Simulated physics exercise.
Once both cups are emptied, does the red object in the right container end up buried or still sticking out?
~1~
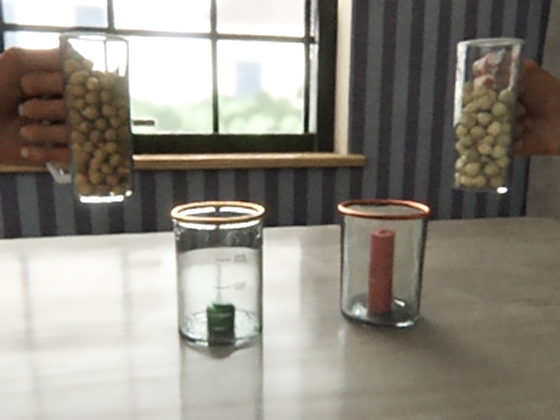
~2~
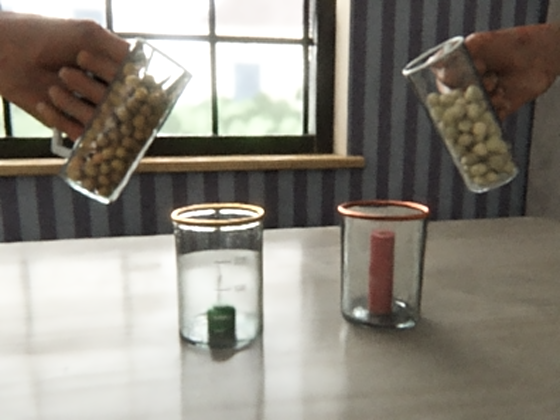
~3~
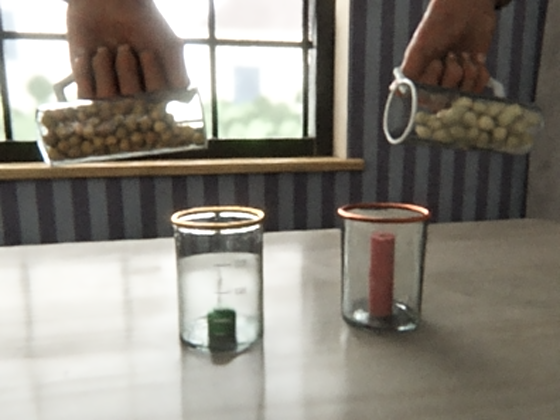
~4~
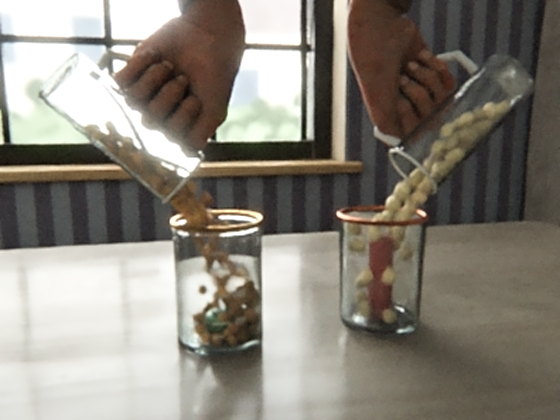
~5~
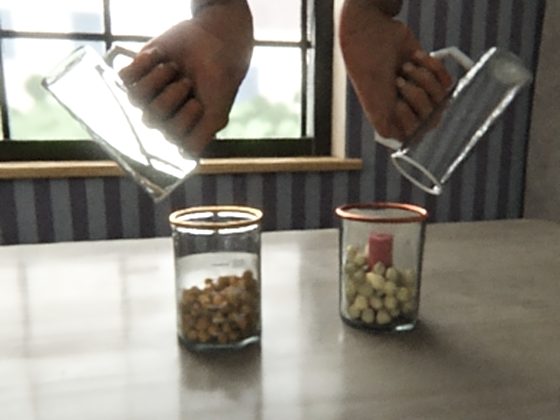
The red object still sticks out above the pale pieces, while the green object on the left is buried.
